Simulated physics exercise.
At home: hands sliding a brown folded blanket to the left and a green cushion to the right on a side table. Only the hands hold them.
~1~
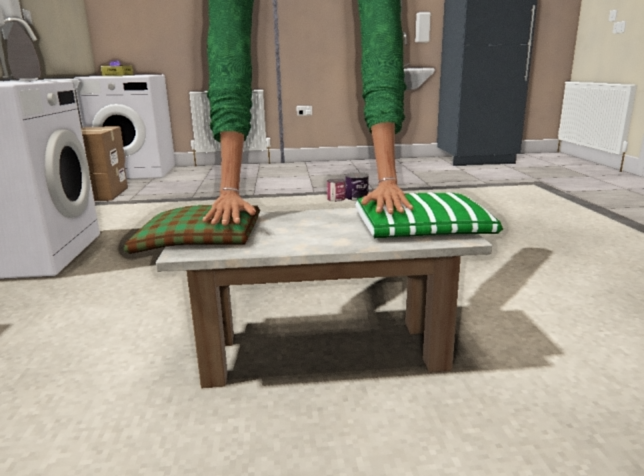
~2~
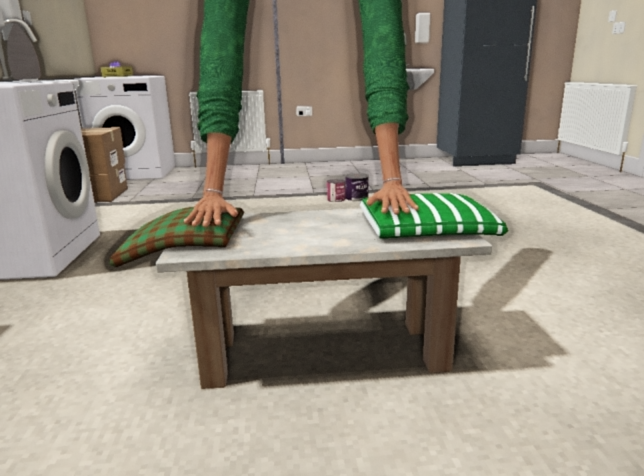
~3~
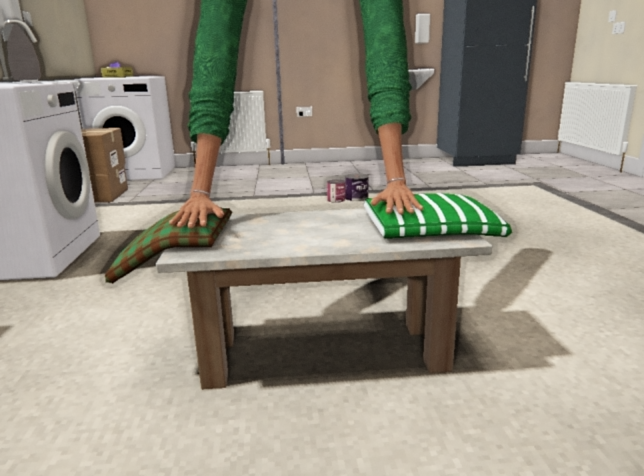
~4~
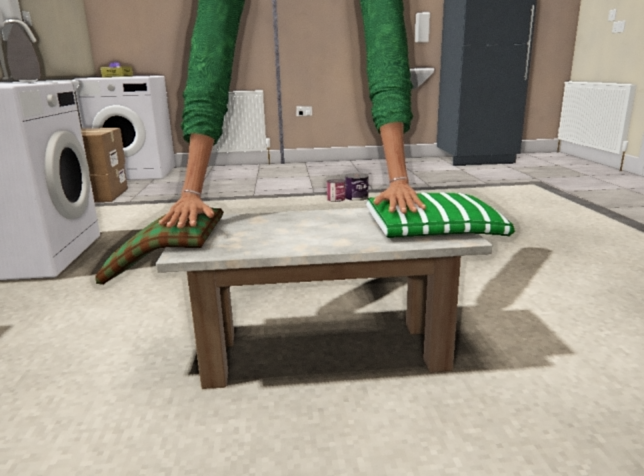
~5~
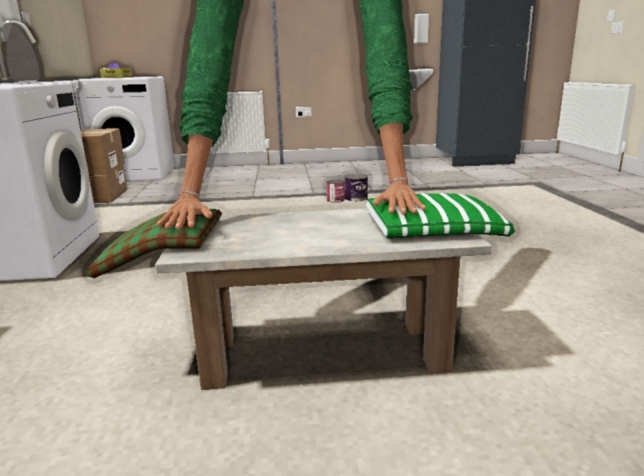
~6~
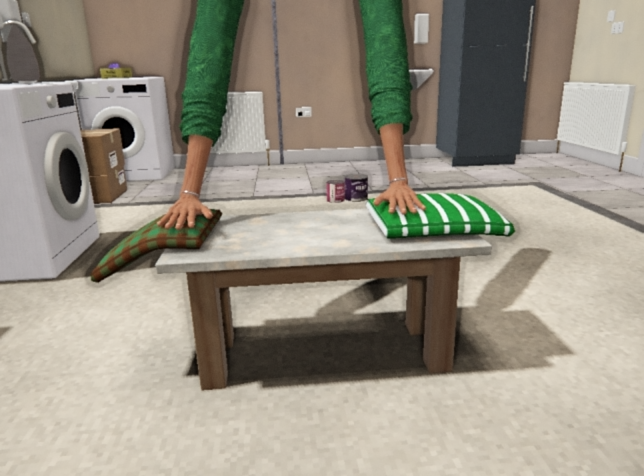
Two hands in green sleeves press down from above on a small pale-topped side table with wooden legs, seen from the front by a still camera in a room with a cream carpet, white washing machines at left and a dark cabinet behind. A brown-and-green checked cloth item lies under the left hand, a green-and-white striped cushion under the right. The hands slide them apart, the checked one farther past the left edge and drooping, the cushion slightly right, before movement nearly ceases.
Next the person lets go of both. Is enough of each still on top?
The brown folded blanket tips over and falls; the green cushion holds its place.
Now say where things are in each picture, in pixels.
The first picture shows folded blanket tip (137, 240); cushion tip (489, 220).
The second picture shows folded blanket tip (123, 253); cushion tip (493, 222).
The third picture shows folded blanket tip (119, 269); cushion tip (497, 223).
The fourth picture shows folded blanket tip (110, 271); cushion tip (500, 222).
The fifth picture shows folded blanket tip (102, 264); cushion tip (500, 222).
The sixth picture shows folded blanket tip (105, 269), well over half past the edge; cushion tip (500, 223), a small part past the edge.
Then, 0.42 s past the final frame, folded blanket on the floor near (159, 316); cushion unmoved.
Then, 0.70 s past the final frame, folded blanket on the floor near (125, 355); cushion unmoved.
When it is over, folded blanket on the floor near (122, 356); cushion unmoved. The brown folded blanket goes down and the green cushion stays up there.
